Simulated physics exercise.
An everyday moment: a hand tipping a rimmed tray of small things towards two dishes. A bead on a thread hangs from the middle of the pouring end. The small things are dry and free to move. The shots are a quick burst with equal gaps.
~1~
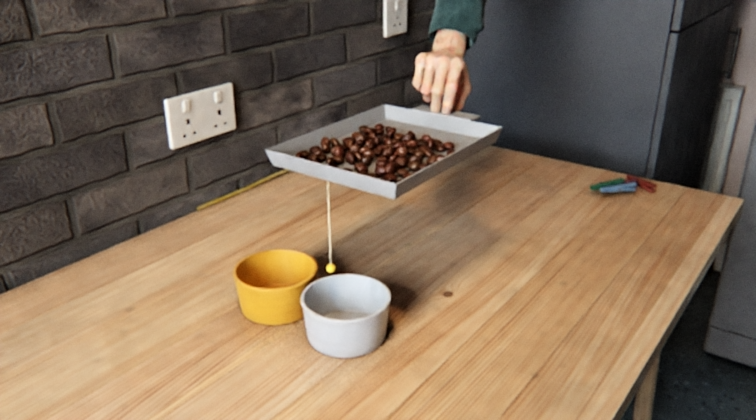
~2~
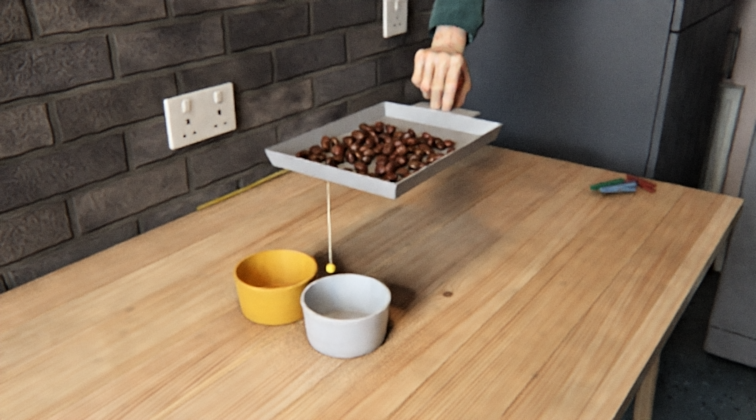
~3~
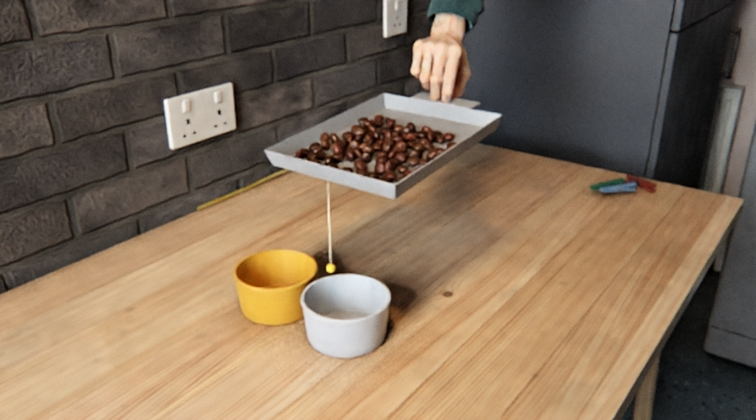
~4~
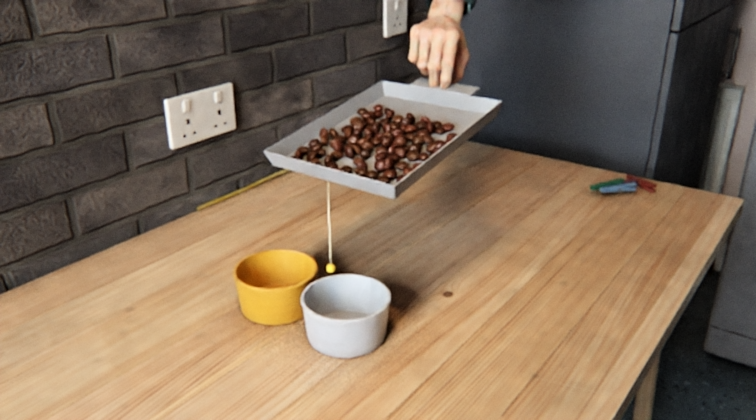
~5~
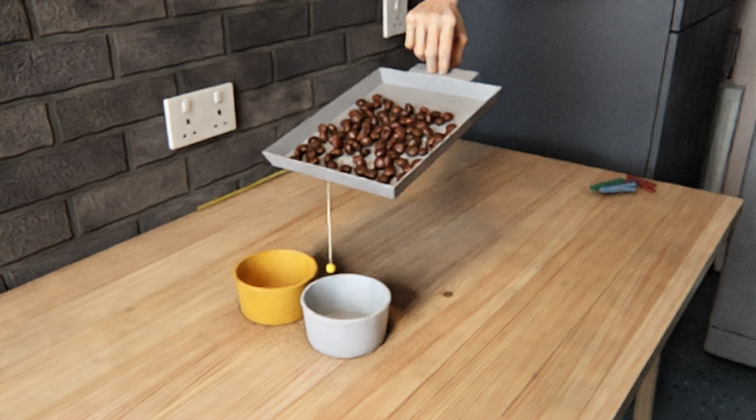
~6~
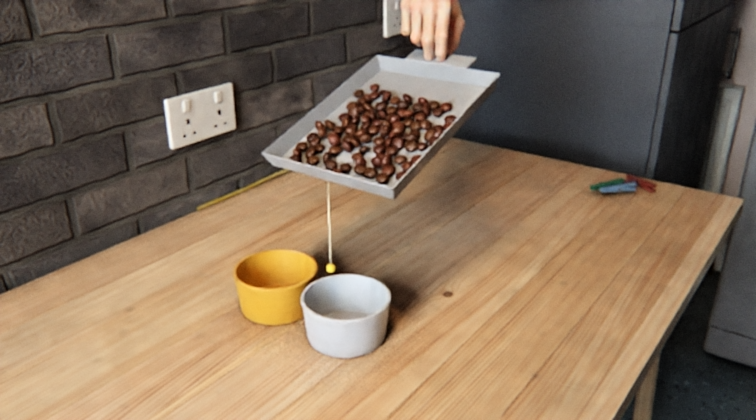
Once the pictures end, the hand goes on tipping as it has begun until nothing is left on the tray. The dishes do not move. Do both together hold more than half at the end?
Together they catch less than half.
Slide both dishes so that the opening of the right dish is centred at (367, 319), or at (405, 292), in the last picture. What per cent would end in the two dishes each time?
In turn 80 and 0 in a hundred.
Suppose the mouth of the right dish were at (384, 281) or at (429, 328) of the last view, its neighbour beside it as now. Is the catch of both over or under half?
At the first place the smaller part, at the second below a half.
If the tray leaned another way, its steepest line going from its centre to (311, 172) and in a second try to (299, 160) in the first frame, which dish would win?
The first try: The left-hand dish. The second: Left.
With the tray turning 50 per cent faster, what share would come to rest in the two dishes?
Near 30 %.
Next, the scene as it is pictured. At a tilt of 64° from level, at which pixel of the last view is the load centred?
Near (335, 142).
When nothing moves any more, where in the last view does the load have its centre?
At about (289, 348).
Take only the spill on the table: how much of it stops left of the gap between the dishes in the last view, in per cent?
About 90 per cent.
Shortly afterwards, tray tipped steeply; the whole lot on the tray.
Next, tray tipped past a quarter turn; near a quarter on the tray; a little in the right dish; a little in the left dish; near half outside both; a little in the air.
Some moments later, tray tipped past a quarter turn; near a quarter in the right dish; a little in the left dish; near two thirds outside both.
In the end, tray tipped past a quarter turn; near a quarter in the right dish; a little in the left dish; near two thirds outside both.
